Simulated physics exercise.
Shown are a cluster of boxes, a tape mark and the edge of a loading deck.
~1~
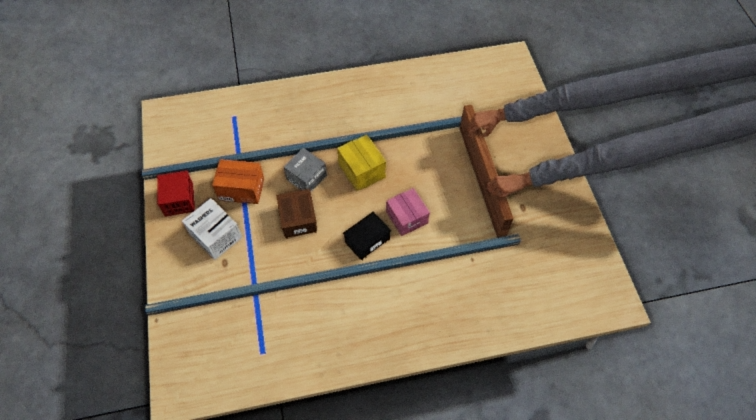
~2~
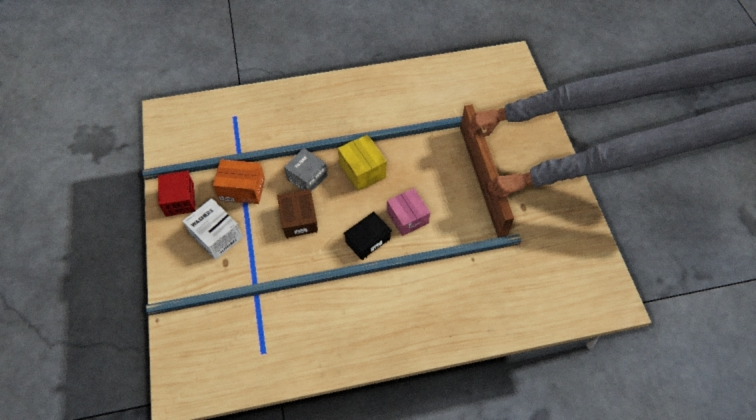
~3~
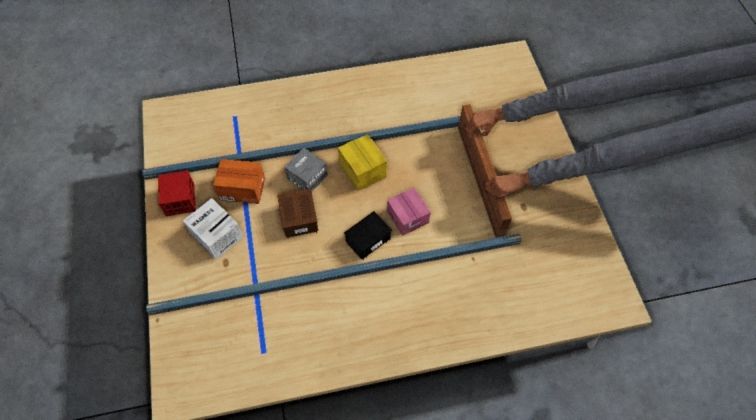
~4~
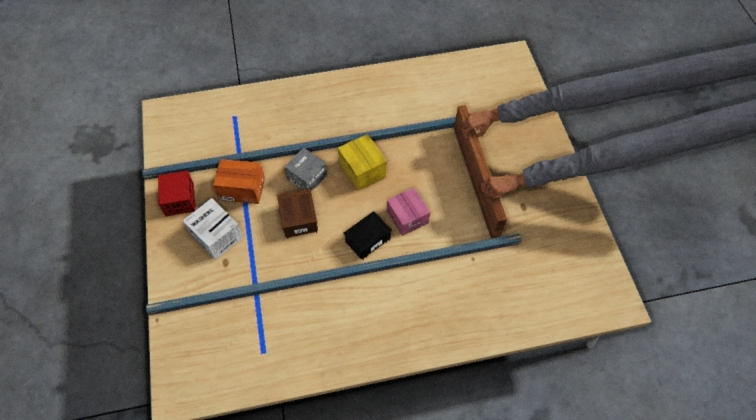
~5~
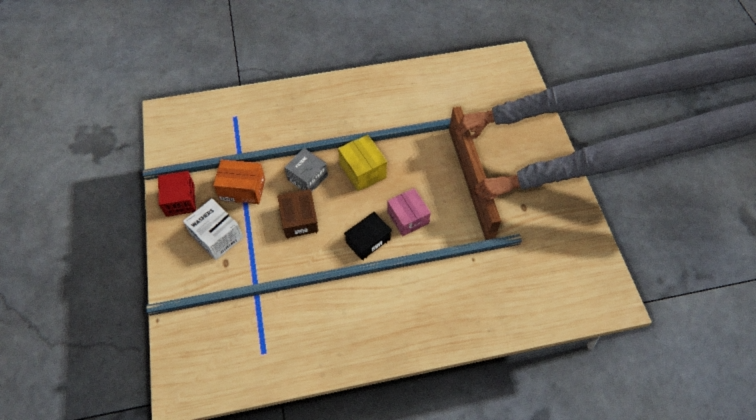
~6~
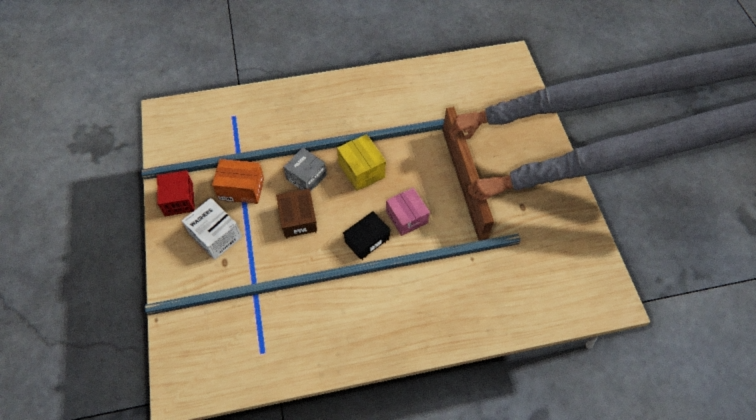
On a wooden deck crossed by a blue tape line, two gray-sleeved arms slid a brown plank slightly left between two rails, while the eight colored boxes in front of it stayed still.
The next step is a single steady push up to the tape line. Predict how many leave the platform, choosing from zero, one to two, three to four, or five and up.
Lost: One or two.
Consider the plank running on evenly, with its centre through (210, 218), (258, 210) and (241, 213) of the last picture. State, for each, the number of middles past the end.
3, 1 and 1.
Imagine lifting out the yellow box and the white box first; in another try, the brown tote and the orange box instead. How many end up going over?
Falls come to 0 the first time and 0 the other time.
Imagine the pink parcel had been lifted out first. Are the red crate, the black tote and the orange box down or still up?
Red crate drops; black tote stays put; orange box stays put.
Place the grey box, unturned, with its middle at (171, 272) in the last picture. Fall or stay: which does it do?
Result: It stays aboard.
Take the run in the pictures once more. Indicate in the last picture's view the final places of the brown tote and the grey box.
First: About (196, 230); second: About (190, 182).
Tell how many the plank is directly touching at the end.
That number would be 2.
A little later, none off yet; red crate at rest near (176, 193); white box at rest near (213, 229); orange box at rest near (239, 182).
Next, none off yet; red crate shifted a little near (162, 195); white box shifted a little near (199, 230); orange box shifted about its own width near (197, 182).
When it is over, the number that fall off is one or two; down, red crate.
